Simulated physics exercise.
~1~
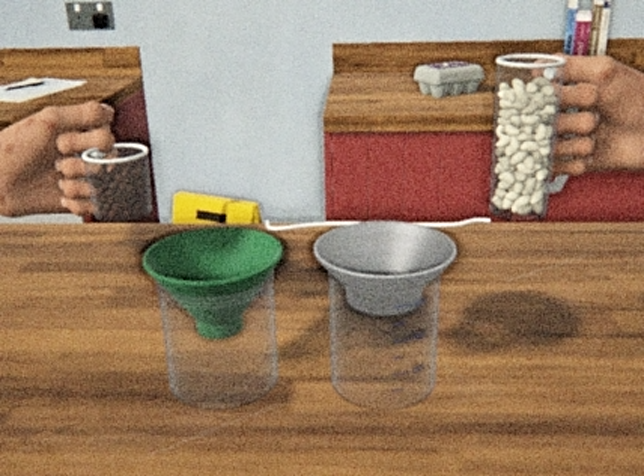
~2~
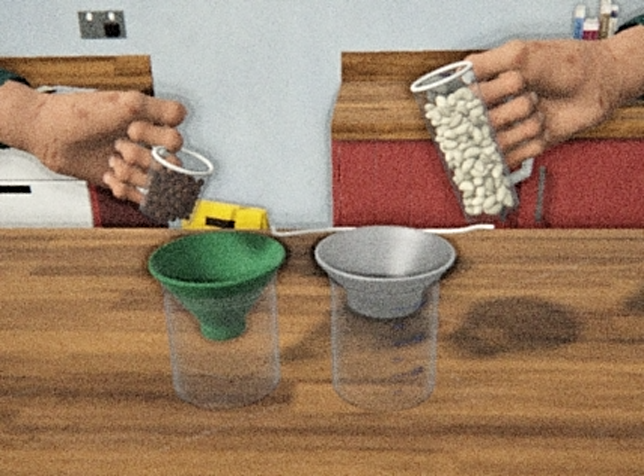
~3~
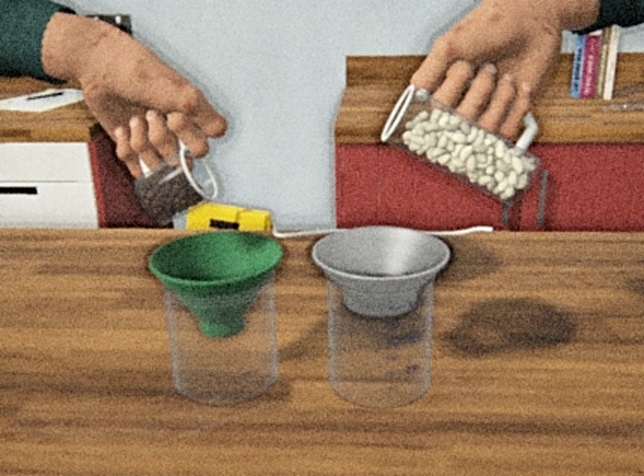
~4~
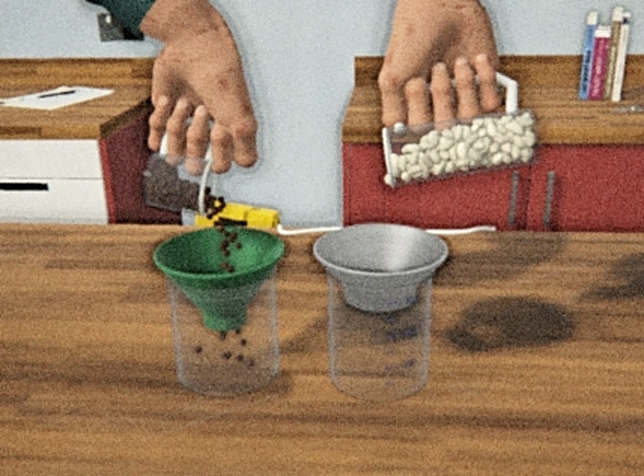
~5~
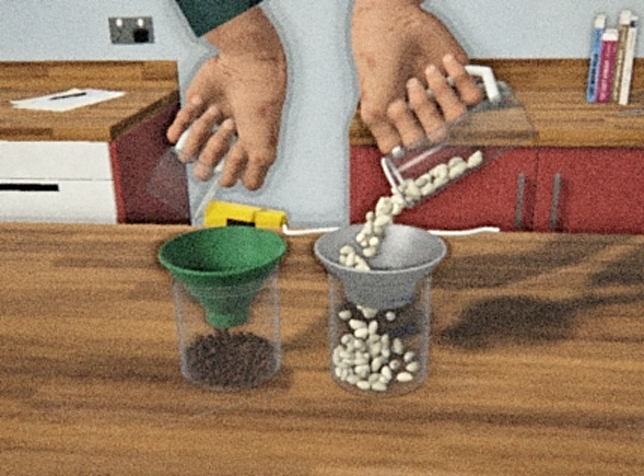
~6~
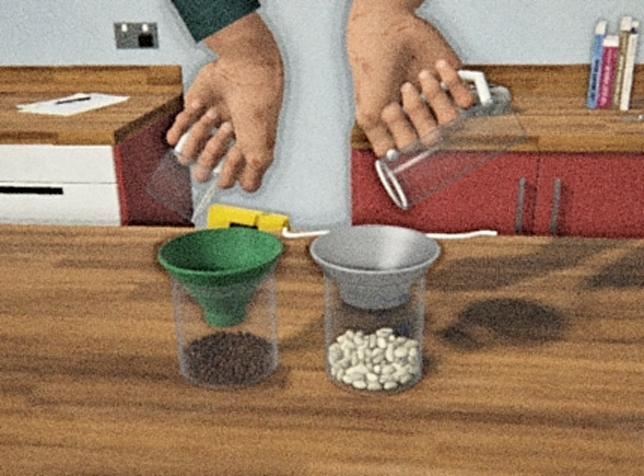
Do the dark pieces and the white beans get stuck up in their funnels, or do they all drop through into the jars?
They all drop through into the jars. The dark pieces pass the green funnel on the left and the white beans pass the grey one on the right, with nothing stuck above.
